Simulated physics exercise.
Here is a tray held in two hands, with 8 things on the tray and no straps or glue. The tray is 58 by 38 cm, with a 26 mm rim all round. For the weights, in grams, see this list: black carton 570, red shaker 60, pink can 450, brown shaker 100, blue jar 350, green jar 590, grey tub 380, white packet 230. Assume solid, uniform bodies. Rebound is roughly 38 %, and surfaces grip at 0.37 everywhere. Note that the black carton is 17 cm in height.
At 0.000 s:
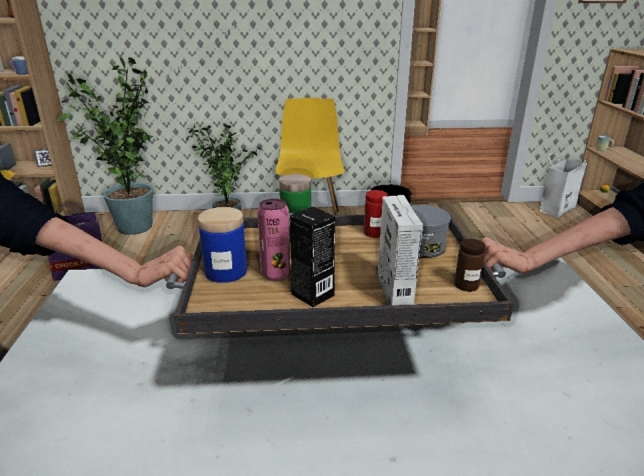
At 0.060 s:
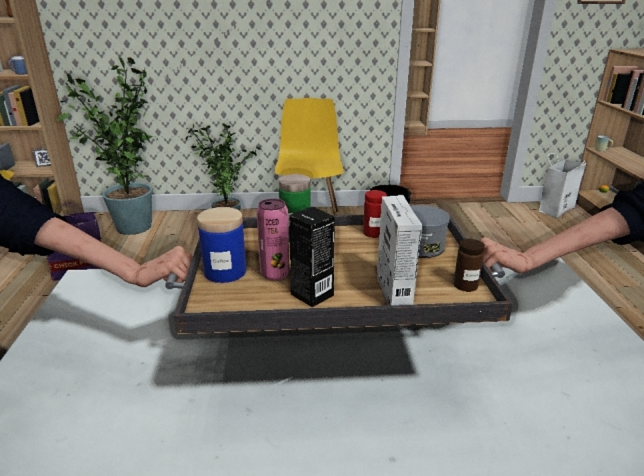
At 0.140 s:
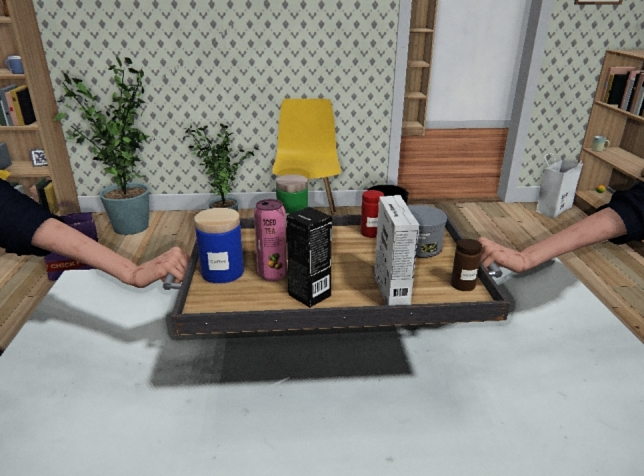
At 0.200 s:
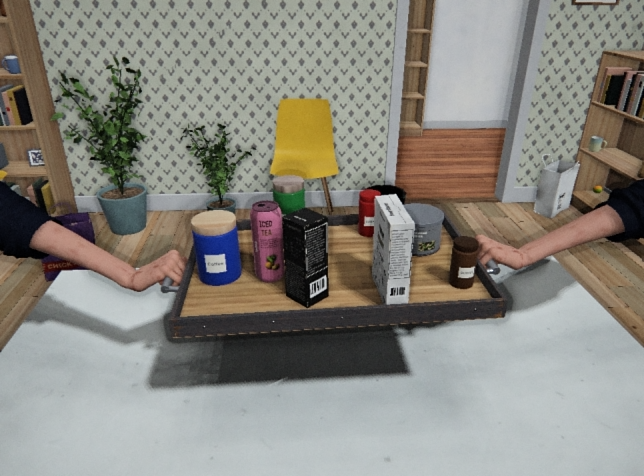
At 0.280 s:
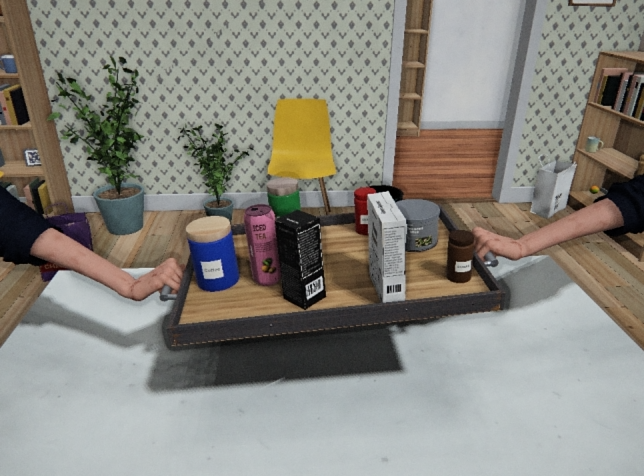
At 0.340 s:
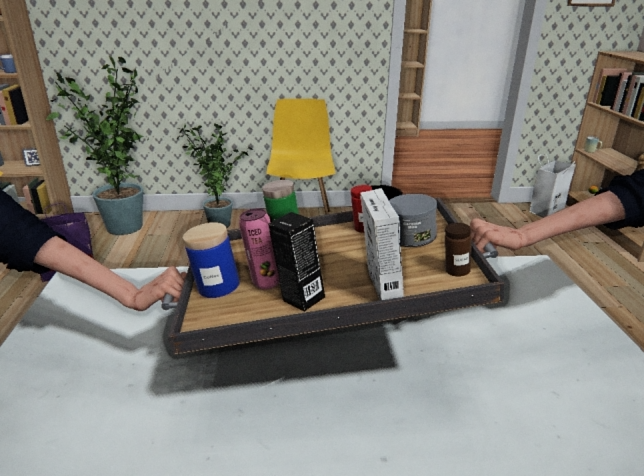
Two hands hold a tray of containers level, then tilt it slightly, left edge down.
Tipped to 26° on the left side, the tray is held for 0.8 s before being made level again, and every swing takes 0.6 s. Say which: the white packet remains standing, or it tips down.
I think it loses its poise.
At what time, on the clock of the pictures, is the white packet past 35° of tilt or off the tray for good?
At about 0.7 s.
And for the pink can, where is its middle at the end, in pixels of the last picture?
Its middle settles close to pixel (184, 269).
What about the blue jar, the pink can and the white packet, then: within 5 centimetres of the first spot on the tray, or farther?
Well, the blue jar remains where it was; the pink can winds up somewhere else; and the white packet winds up somewhere else.
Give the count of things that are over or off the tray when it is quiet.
Altogether, 5.
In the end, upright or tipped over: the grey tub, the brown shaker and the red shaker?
Well, the grey tub holds steady, the brown shaker holds steady, and the red shaker tumbles down.
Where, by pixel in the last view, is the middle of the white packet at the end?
At roughly (275, 289).
After 1.04 s, tilt 26°, left edge down; black carton now off the tray; white packet on its side near (301, 297); pink can tipped 25° from how it sat.
After 1.44 s, tilt 26°, left edge down; green jar now off the tray; white packet on its side near (281, 310); pink can tipped 73° from how it sat.
At rest (3.2 s), off the tray and tipped over, black carton, red shaker and green jar; tipped over on the tray, pink can and white packet; not toppled but over 5 cm from the start, brown shaker and grey tub; blue jar in place, give or take 5 cm. Seen from the same camera at the end, white packet near (275, 289).
